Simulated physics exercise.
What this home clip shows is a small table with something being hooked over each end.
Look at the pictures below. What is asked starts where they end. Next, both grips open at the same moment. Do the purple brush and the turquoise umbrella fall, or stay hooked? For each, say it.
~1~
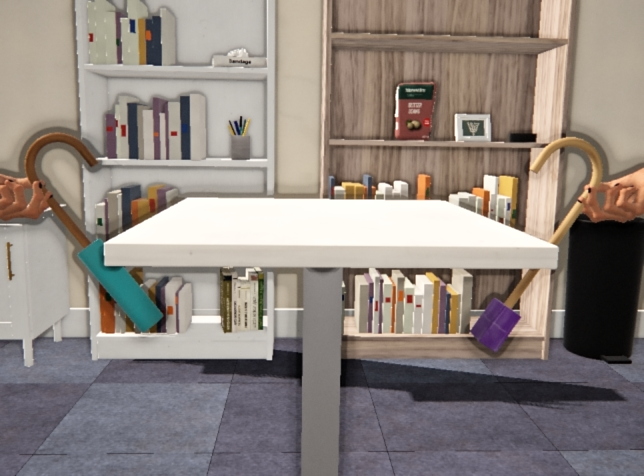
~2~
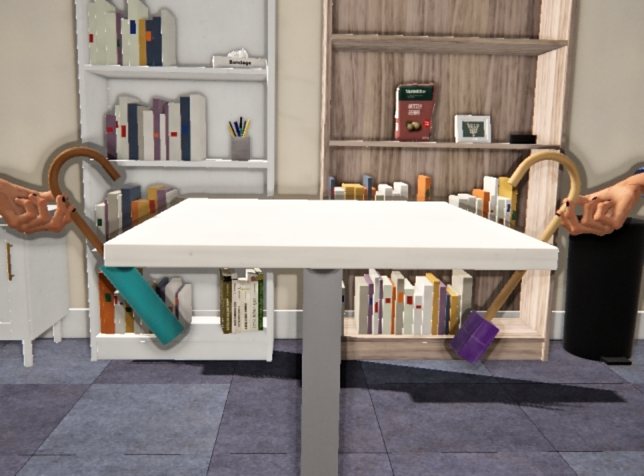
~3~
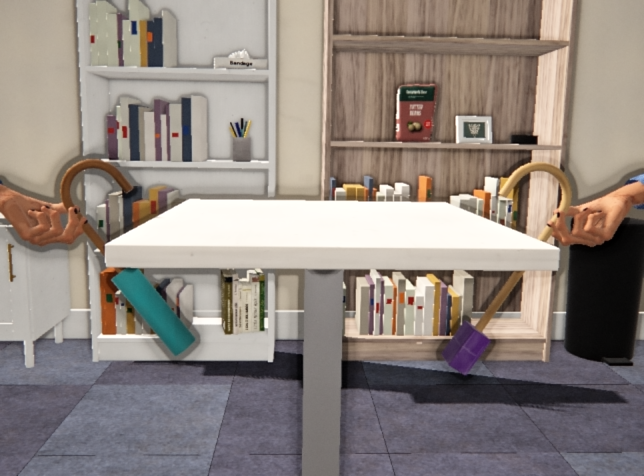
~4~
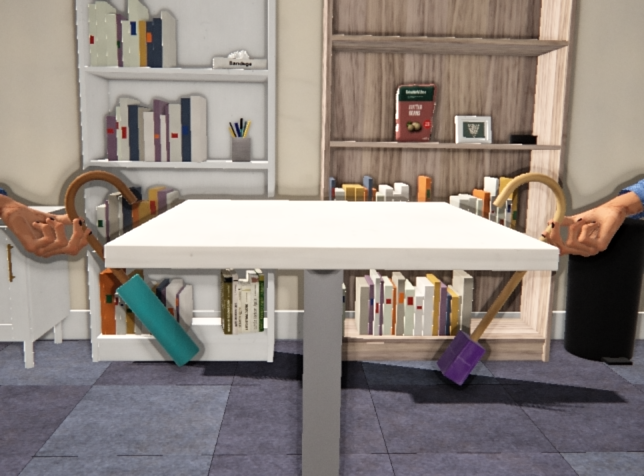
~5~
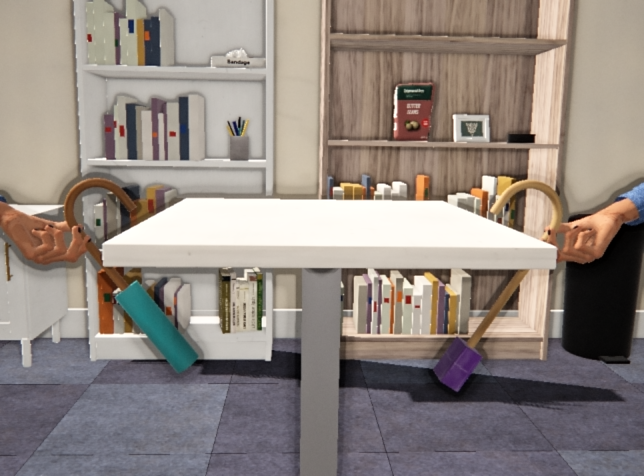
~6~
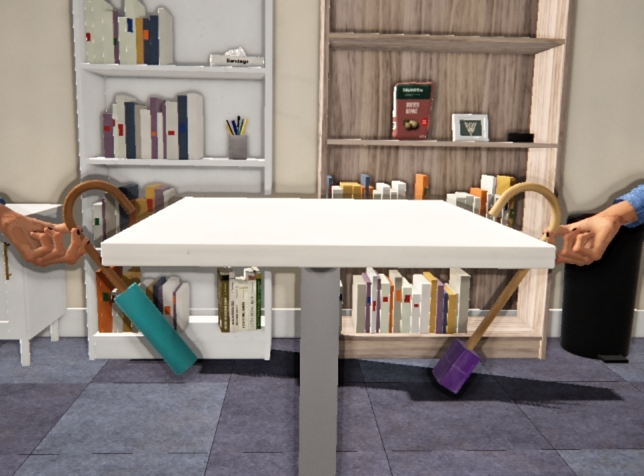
Purple brush - falls; turquoise umbrella - falls.
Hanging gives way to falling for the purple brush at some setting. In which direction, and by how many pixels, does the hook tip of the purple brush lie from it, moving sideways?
That's a move of 8 pixels to the left.
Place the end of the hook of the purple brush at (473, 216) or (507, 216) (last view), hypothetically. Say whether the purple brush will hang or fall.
In turn it hangs from the table; falls.
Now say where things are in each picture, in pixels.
Still on the way; purple brush (525, 238); turquoise umbrella (106, 230); table (324, 224), in the first picture.
Still on the way; turquoise umbrella (128, 243); table (324, 225), in the second picture.
Still on the way; purple brush (495, 262); table (325, 226), in the third picture.
Still on the way; turquoise umbrella (144, 266); table (324, 226), in the fourth picture.
Still on the way; purple brush (486, 279); table (323, 225), in the fifth picture.
In place, still held; purple brush (485, 281); turquoise umbrella (142, 275); table (322, 224), in the sixth picture.
Then, 0.34 s later than the last frame, purple brush fallen; turquoise umbrella dropping.
Then, 0.56 s later than the last frame, purple brush dropping; turquoise umbrella fallen.
Then, 1.76 s later than the last frame, purple brush fallen; turquoise umbrella fallen.
When it is over, the purple brush slips off; the turquoise umbrella slips off.
